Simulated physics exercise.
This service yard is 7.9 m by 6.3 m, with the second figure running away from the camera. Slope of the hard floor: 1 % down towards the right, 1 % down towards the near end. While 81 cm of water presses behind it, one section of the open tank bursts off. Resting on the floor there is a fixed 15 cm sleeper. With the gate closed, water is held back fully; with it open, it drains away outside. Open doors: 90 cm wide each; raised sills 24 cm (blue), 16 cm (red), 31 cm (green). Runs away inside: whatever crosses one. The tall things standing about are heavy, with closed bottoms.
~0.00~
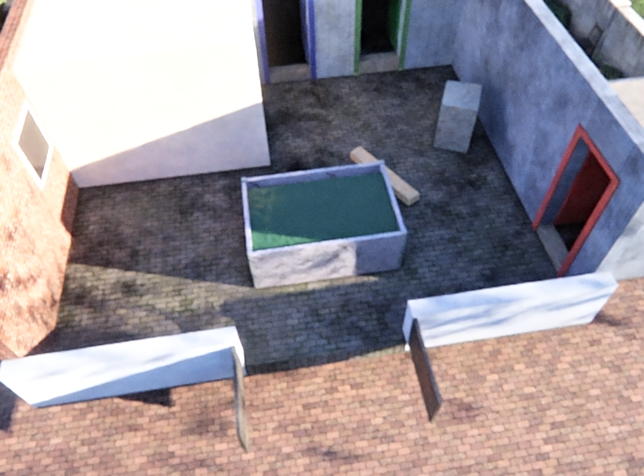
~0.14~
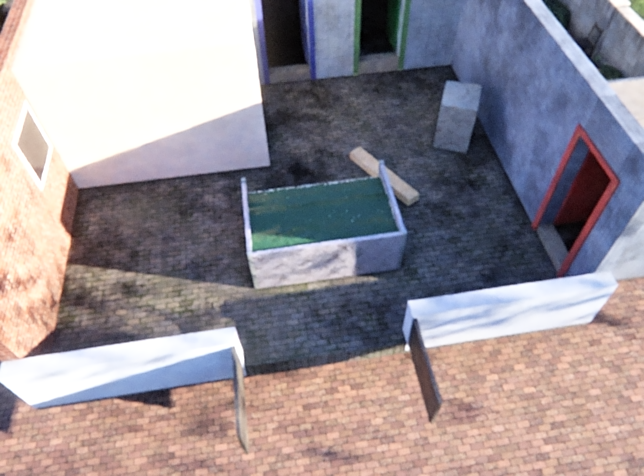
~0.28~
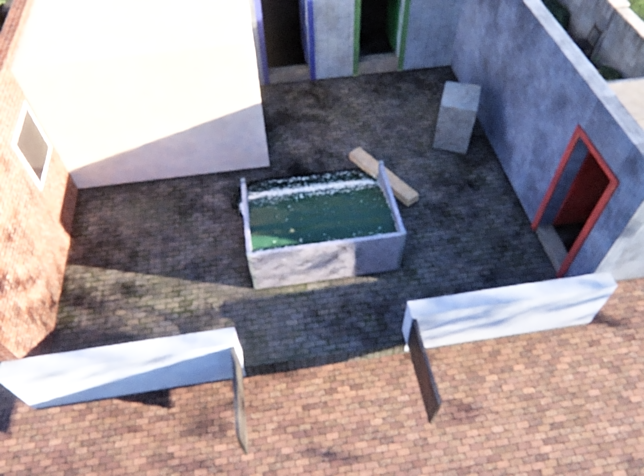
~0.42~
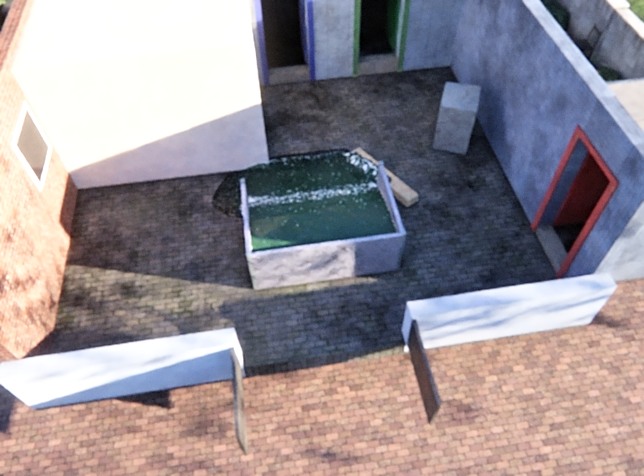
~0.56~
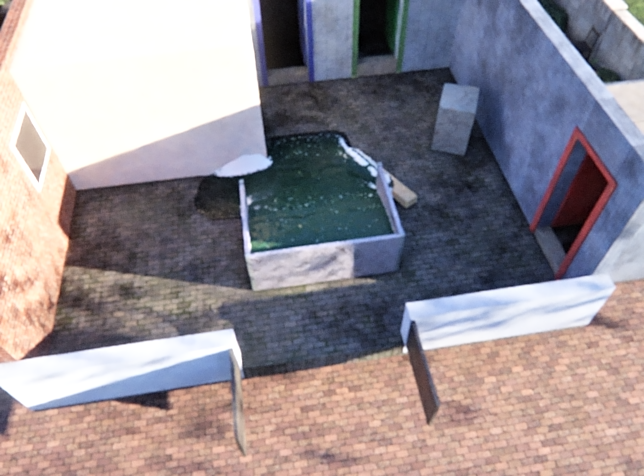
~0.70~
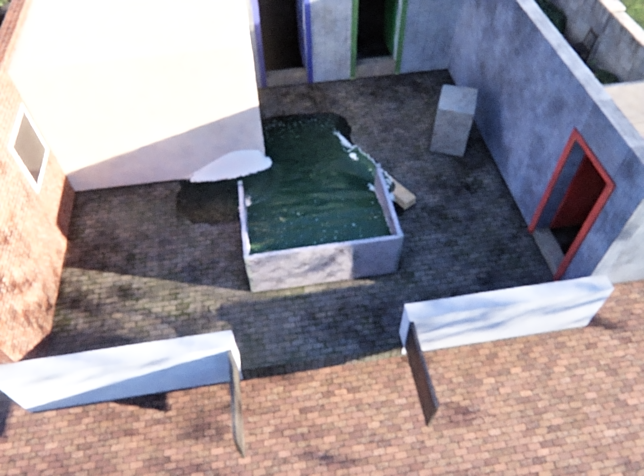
Dark green water slips out over the far side of a pale open tank once that wall is gone, foaming white as it spreads backward and left across the paving. The walled yard, seen from high above, has purple and green doorways behind, a red one at right, a grey block and a wooden beam. White froth gathers by the left wall while the view barely shifts.
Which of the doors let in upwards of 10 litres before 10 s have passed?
In the end the blue door lets in an excess; the red door lets in an acceptable amount; the green door lets in an acceptable amount.
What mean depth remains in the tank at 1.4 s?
It averages close to 28 cm.
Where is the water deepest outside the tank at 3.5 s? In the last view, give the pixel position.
Around (446, 78).
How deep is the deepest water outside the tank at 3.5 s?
Up to near 32 cm.
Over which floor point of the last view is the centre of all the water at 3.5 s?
Roughly (314, 156).
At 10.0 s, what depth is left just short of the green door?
About 5.5 cm.
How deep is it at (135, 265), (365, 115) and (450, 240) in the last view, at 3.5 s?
First 2 cm, then 12 cm, then 1 cm.
After 1.4 s water covers 35 % of the floor and is deepest (40 cm) near (268, 92); blue door 50 cm at the sill, 36 L in, red door not reached, green door not reached.
After 2.2 s water covers 50 % of the floor and is deepest (42 cm) near (278, 101); blue door 42 cm at the sill, 146 L in, red door not reached, green door 21 cm at the sill, 0 L in.
After 3.5 s water covers 60 % of the floor and is deepest (32 cm) near (446, 78); blue door 20 cm at the sill, 194 L in, red door not reached, green door 14 cm at the sill, 0 L in.
After 6.0 s water covers 85 % of the floor and is deepest (20 cm) near (453, 93); blue door 5 cm at the sill, 195 L in, red door 3 cm at the sill, 0 L in, green door 13 cm at the sill, 0 L in.
After 10.0 s water covers 95 % of the floor and is deepest (15 cm) near (549, 309); blue door 5 cm at the sill, 195 L in, red door 12 cm at the sill, 1 L in, green door 5 cm at the sill, 0 L in.
